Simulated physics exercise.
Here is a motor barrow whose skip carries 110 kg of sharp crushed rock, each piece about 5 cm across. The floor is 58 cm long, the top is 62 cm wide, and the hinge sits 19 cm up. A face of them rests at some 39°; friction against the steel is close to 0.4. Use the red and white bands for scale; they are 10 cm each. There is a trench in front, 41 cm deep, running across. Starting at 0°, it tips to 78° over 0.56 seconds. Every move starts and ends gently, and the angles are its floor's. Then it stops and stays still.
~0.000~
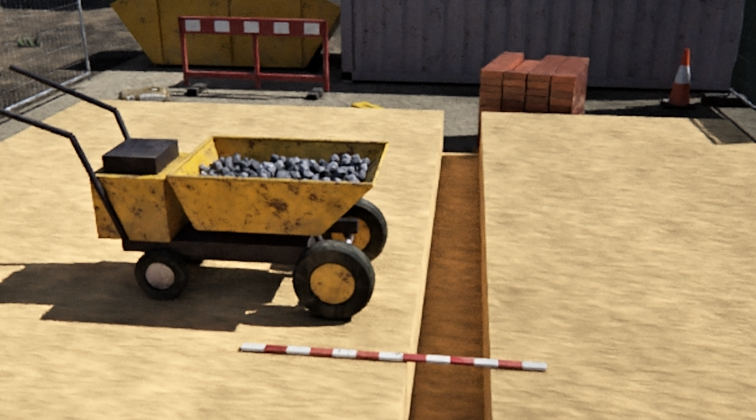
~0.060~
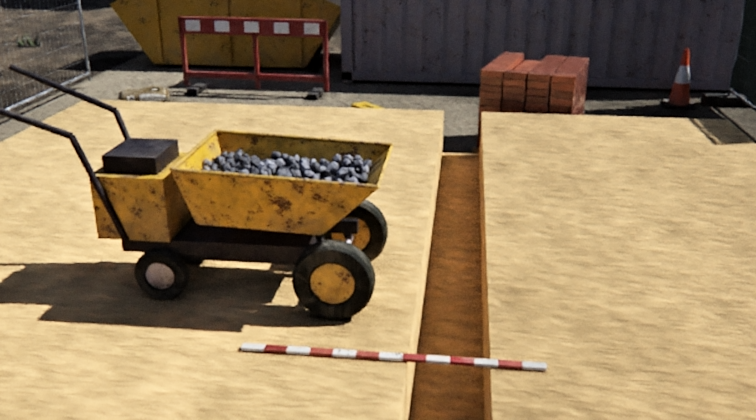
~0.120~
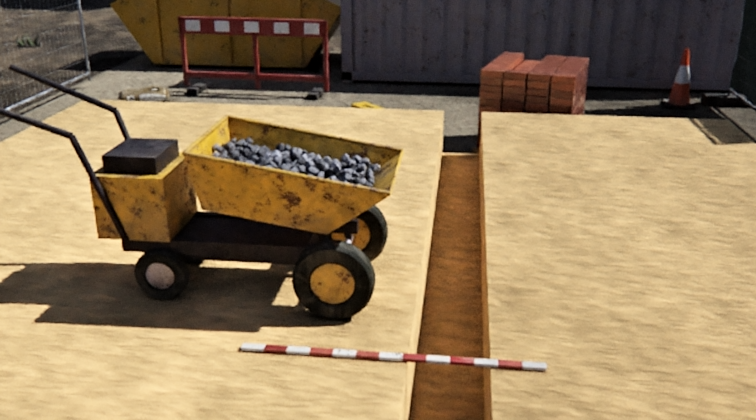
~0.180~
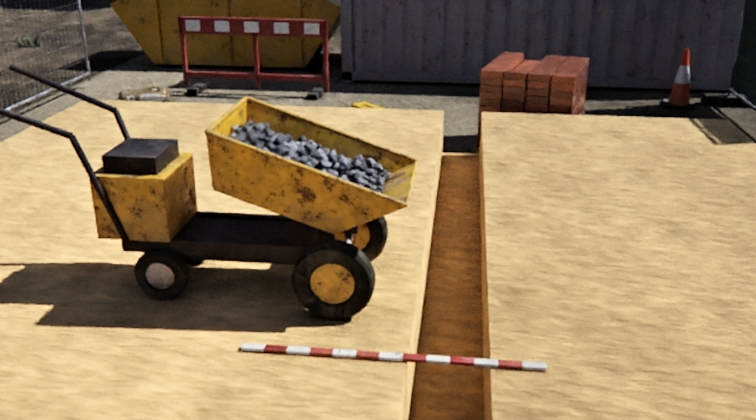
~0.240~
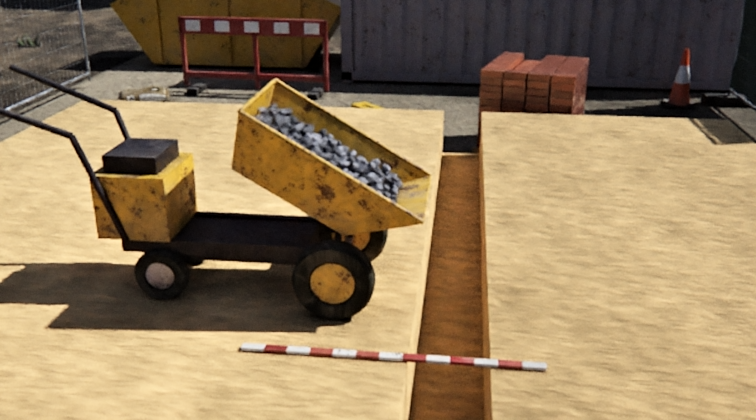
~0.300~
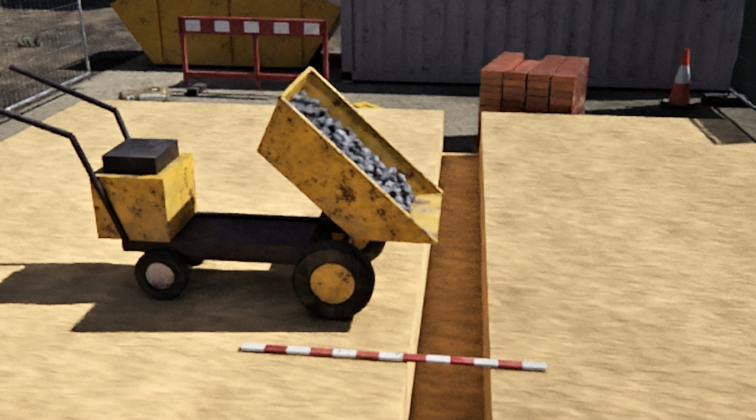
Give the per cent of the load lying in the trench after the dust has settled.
Close to 46 in every hundred.
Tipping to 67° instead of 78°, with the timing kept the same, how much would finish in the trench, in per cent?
Roughly 50 percent.
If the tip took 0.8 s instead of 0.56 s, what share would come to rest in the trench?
Probably about 65 in a hundred.
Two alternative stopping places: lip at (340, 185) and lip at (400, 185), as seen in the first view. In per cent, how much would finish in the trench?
First place roughly 75%, second roughly 25%.
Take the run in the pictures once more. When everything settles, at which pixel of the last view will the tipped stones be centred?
The stones end up centred near (502, 295).
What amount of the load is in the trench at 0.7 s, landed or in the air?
20 per cent or so by then.
After 0.4 s the floor is at 66°; 100 % in the skip; the foremost stones are at (435, 250).
After 0.7 s the floor is at 78°; 57 % in the skip, 21 % in the trench, 22 % past the trench; the foremost stones are at (523, 295).
After 1.0 s the floor is at 78°; 1 % in the skip, 44 % in the trench, 55 % past the trench; the foremost stones are at (716, 305).
After 3.0 s the floor is at 78°; 0 % in the skip, 46 % in the trench, 54 % past the trench; the foremost stones are past the picture's edge.
